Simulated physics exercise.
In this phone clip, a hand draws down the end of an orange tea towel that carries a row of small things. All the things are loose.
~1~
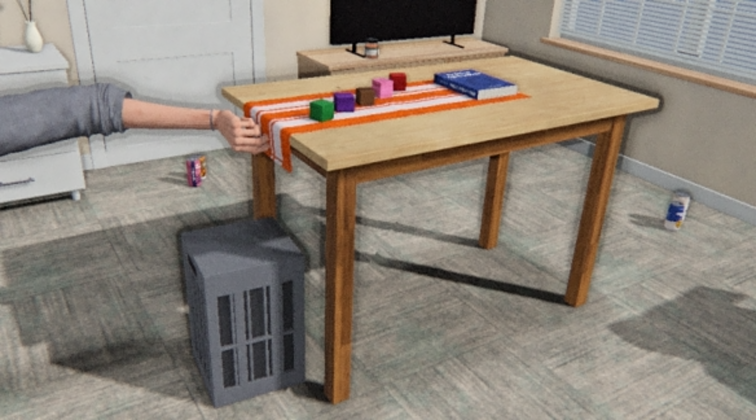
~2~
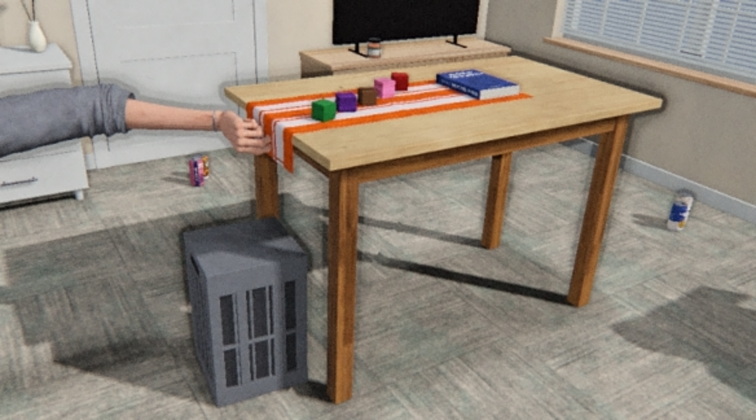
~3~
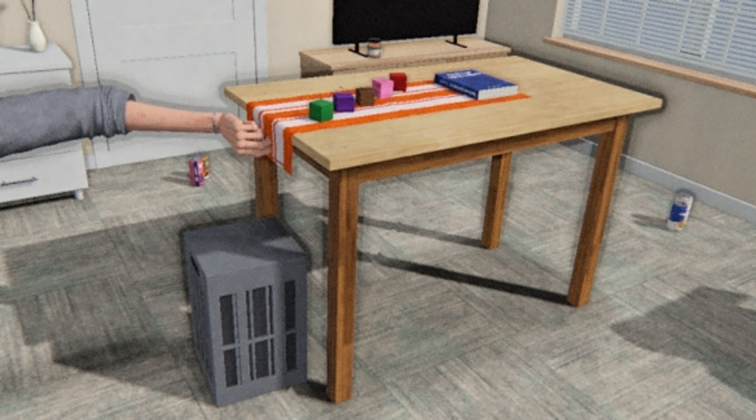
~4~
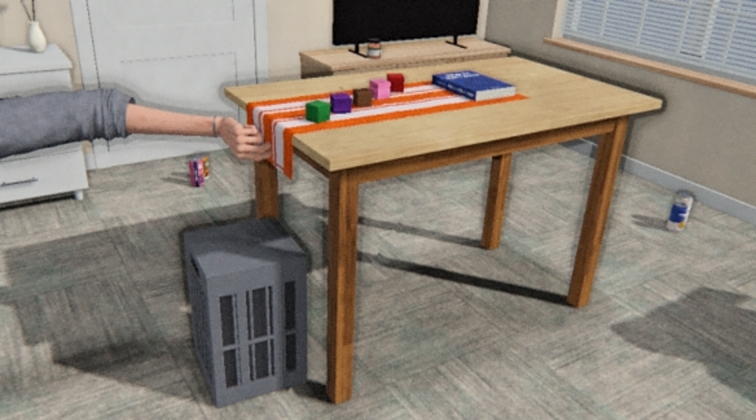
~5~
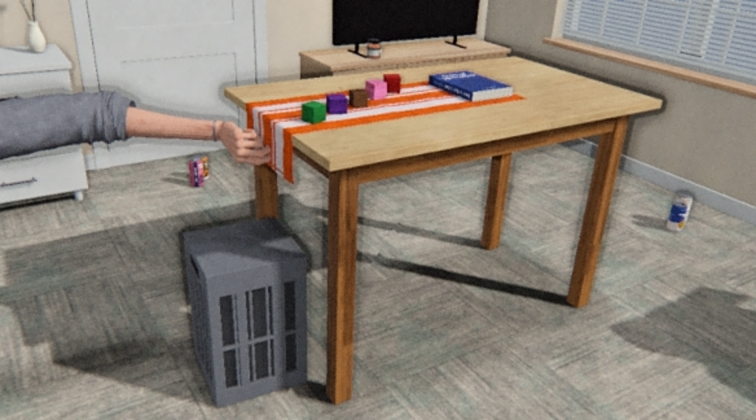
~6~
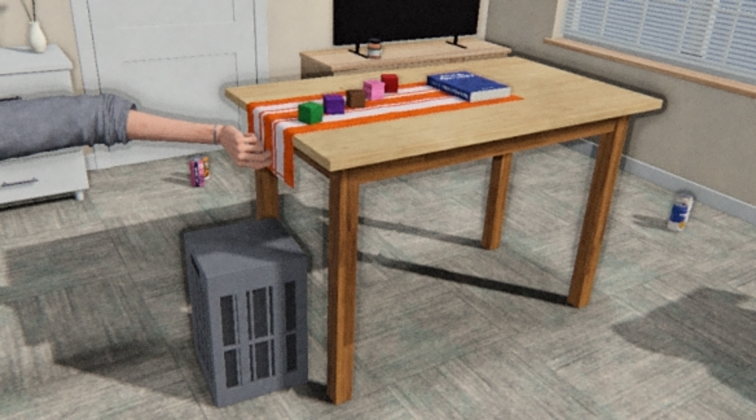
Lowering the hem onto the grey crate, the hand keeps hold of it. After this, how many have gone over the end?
The total is two.
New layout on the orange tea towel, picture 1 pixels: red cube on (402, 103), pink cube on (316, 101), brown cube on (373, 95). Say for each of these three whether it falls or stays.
So, the red cube makes it through, the pink cube ends up down, the brown cube makes it through.
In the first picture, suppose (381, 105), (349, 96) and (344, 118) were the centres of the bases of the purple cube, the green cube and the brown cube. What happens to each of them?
My call: The purple cube hangs on; the green cube hangs on; the brown cube takes a tumble.
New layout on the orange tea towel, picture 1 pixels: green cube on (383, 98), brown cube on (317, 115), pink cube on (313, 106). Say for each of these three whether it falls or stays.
Green cube: Still up. Brown cube: Off. Pink cube: Off.
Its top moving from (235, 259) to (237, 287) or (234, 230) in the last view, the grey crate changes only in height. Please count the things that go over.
3 and 1.
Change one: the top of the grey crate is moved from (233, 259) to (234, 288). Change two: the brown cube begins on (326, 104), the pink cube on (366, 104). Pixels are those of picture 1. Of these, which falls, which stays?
As for the brown cube, it leaves the top; as for the pink cube, it leaves the top.
Soon after, hem near (269, 195); all still up.
Then, hem near (269, 228); green cube gone.
Further on, hem on the crate; green cube and purple cube gone.
At rest, hem on the crate; green cube and purple cube gone. It carries off two.
